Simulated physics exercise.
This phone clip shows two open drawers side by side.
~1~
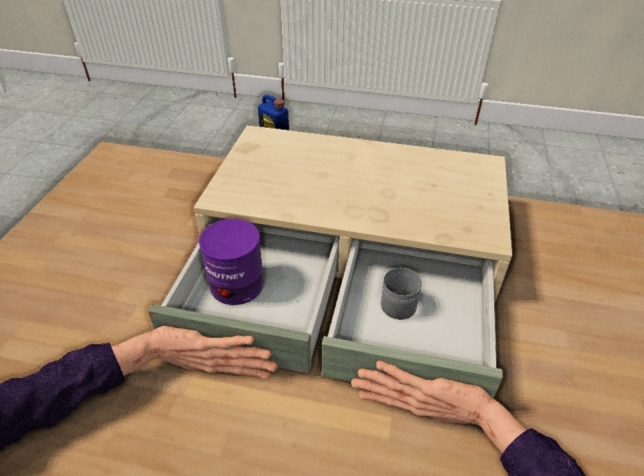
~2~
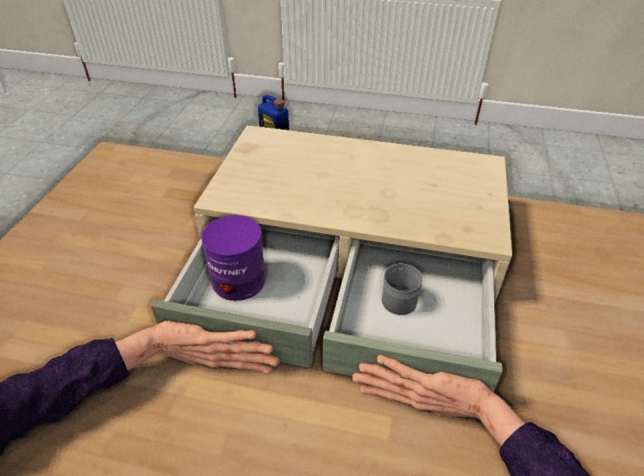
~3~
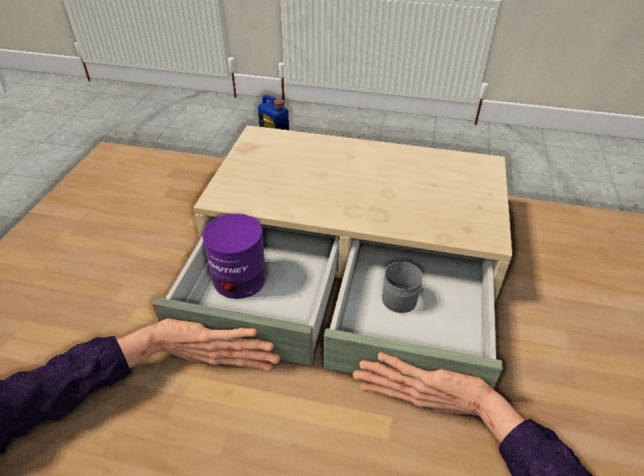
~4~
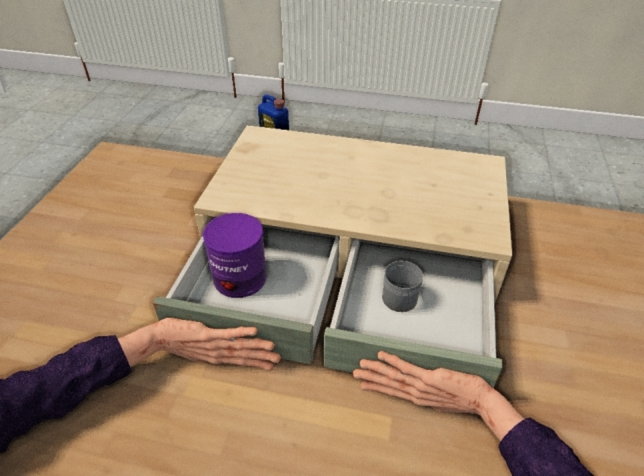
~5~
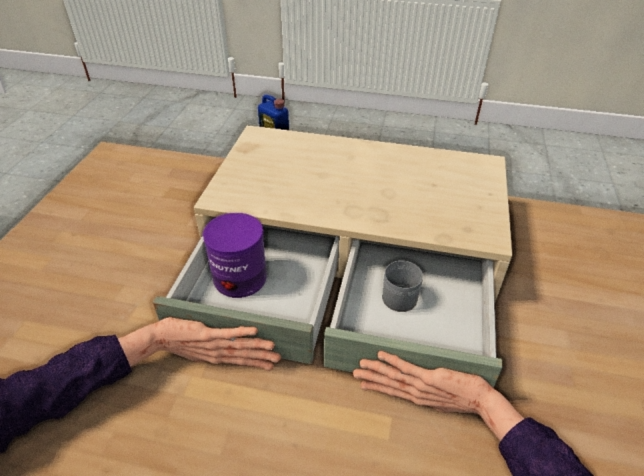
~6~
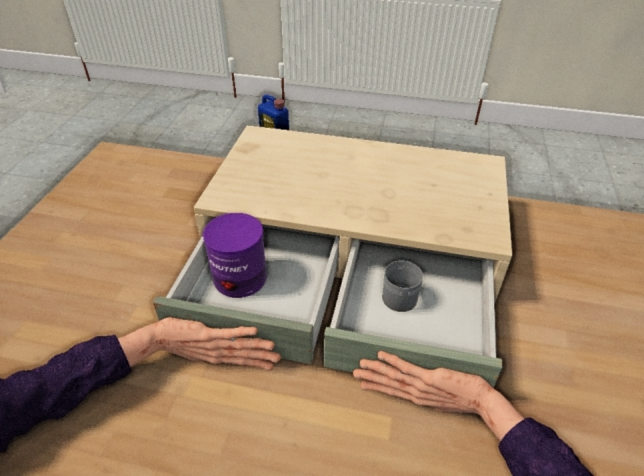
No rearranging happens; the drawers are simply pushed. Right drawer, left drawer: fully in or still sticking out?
Right drawer - fully in; left drawer - sticking out.
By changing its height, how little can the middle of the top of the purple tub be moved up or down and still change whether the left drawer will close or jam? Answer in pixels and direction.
You'd need to go down by close to 16 pixels.
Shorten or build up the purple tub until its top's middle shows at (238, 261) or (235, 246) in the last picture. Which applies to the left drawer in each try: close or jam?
Taking the tries in order, it fits fully in; it fails to shut.
Then, 0.50 s after the last picture, right drawer about half in; left drawer about half in.
At rest, the right drawer closes; the left drawer jams.
